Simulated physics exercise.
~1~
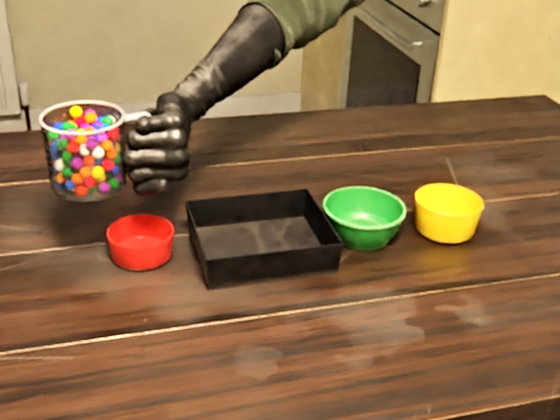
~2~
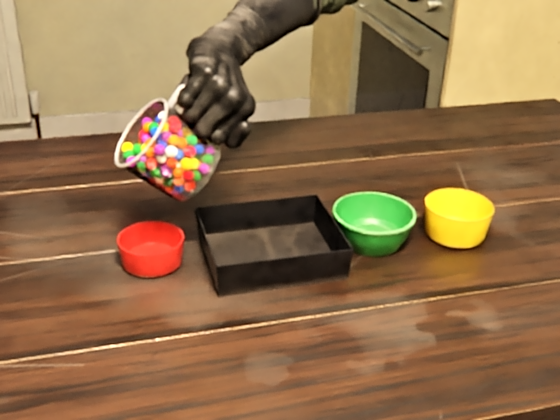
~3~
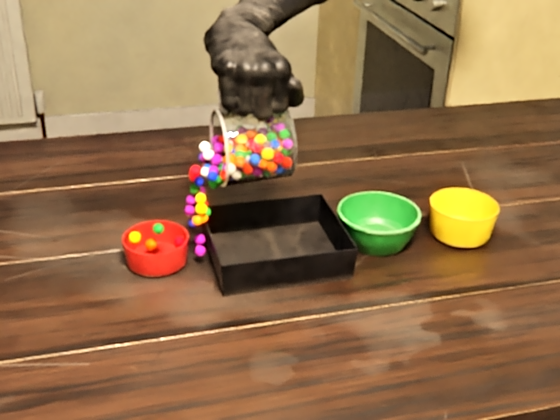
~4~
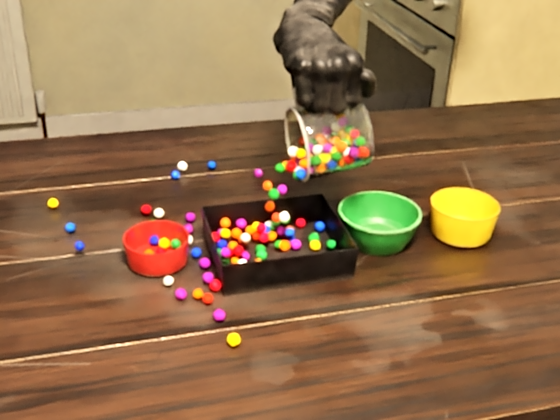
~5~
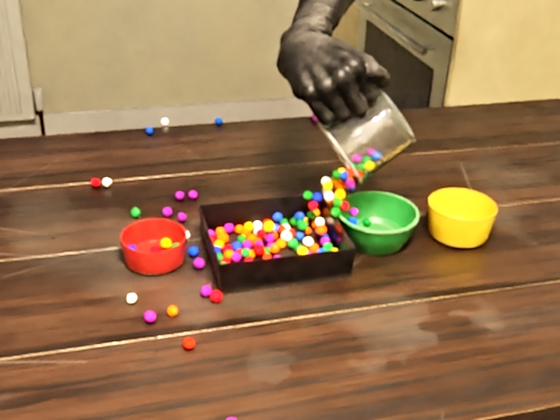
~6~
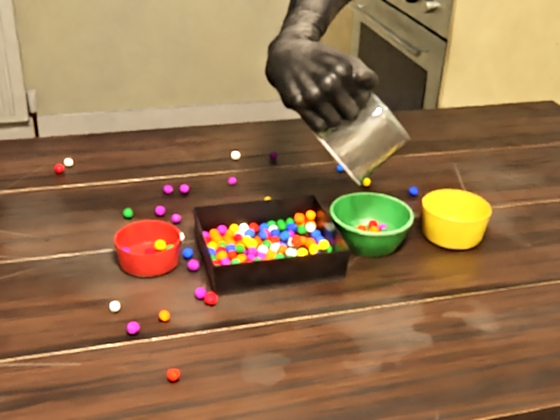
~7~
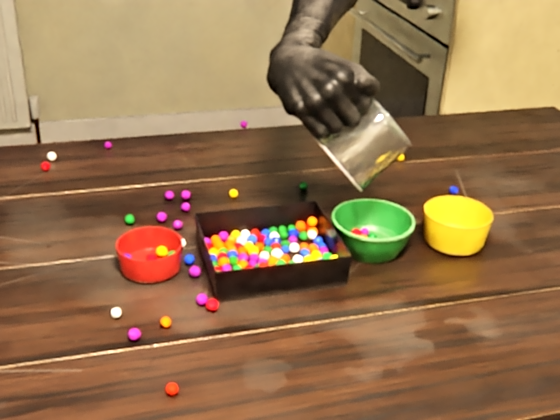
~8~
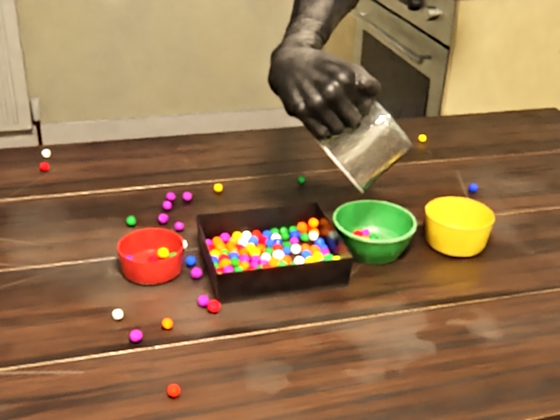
To begin with, a black-gloved hand holds a clear cup full of small colorful balls above a wooden table, where a red dish, a black tin, a green bowl and a yellow dish sit in a row. The hand moves right and tips the cup, and balls spill toward the red dish and the near edge of the tin. Moving farther right, it pours many into the tin while others scatter over the table. The cup then tilts steeply, emptying beside the green bowl. Finally, the tin holds most of the balls, a few lie in the red dish and green bowl, the yellow dish looks empty, and many rest on the table.
